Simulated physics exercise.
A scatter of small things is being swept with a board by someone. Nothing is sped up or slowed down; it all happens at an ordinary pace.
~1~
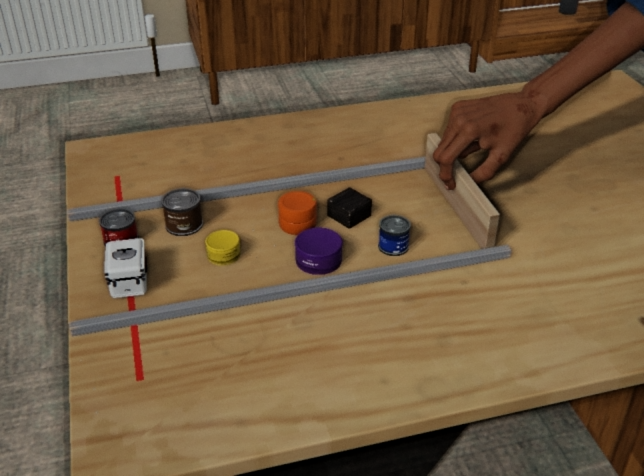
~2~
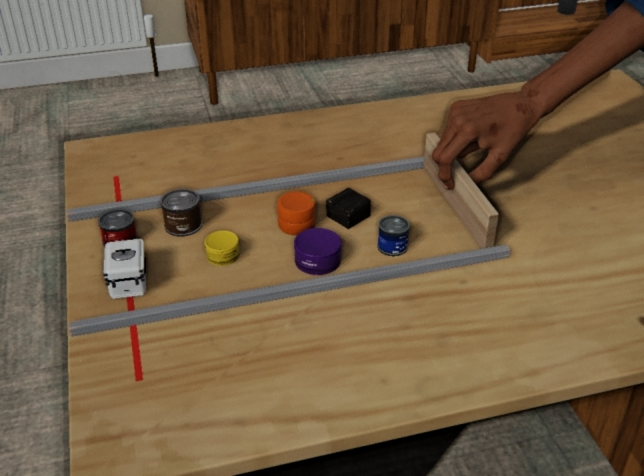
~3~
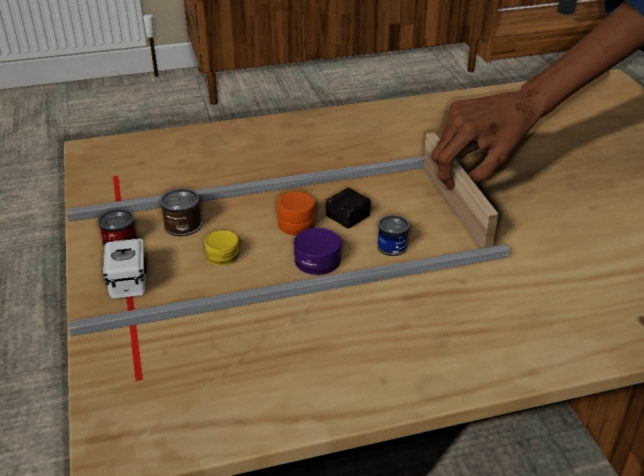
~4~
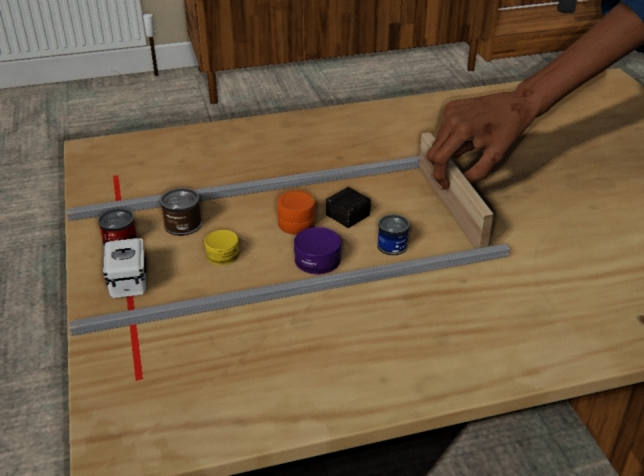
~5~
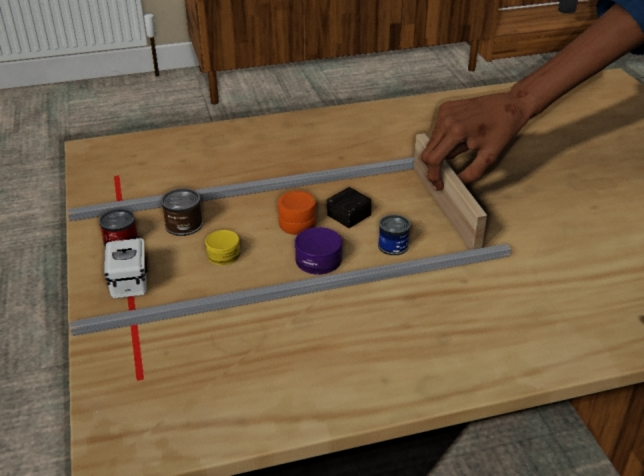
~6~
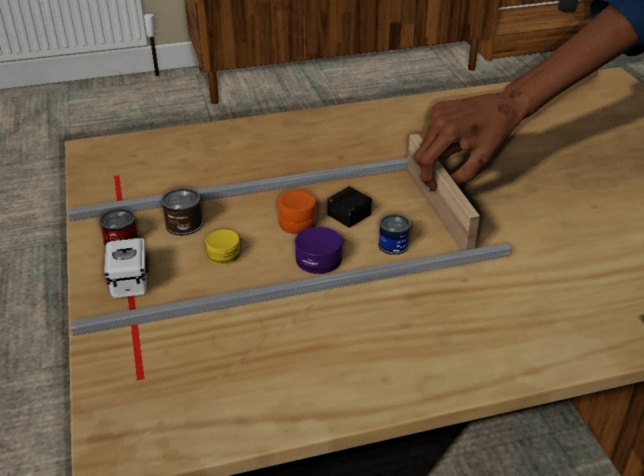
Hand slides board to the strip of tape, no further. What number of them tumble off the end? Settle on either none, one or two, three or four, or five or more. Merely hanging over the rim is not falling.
I expect that one or two will fail to stay on the table.
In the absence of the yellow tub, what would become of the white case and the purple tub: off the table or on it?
Looking at the two, the white case ends up below and the purple tub stays up top.
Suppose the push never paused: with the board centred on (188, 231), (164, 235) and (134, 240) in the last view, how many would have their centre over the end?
Going through the three places, I get 0, 0 and 1.
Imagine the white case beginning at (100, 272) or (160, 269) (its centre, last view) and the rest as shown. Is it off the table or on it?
Place by place, it comes down; comes down.
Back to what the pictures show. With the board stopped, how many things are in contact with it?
The number is 4.
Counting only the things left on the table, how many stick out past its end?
The tally is 3.
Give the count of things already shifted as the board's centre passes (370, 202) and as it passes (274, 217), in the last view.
Answer - first 2, then 5.
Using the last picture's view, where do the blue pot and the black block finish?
Same order as the question: First (112, 279), second (107, 241).
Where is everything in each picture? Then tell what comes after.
In the first frame, red tin (119, 229); white case (127, 268); brown pot (183, 212); board (459, 189); tape (127, 262).
In the second frame, white case (126, 269); blue pot (393, 236).
In the third frame, brown pot (181, 212); black block (348, 208).
In the fourth frame, red tin (118, 229); yellow tub (222, 247).
In the fifth frame, white case (127, 269); orange lid (297, 213).
In the sixth frame, red tin (119, 229); white case (127, 268); brown pot (183, 212); board (440, 191); tape (127, 261).
Early on, none off yet; red tin at rest near (119, 229); white case at rest near (127, 268); brown pot at rest near (183, 212).
A while later, none off yet; red tin at rest near (119, 229); white case at rest near (127, 268); brown pot travelled a little near (171, 210).
Finally, the number that fall off is one or two; lost, white case.
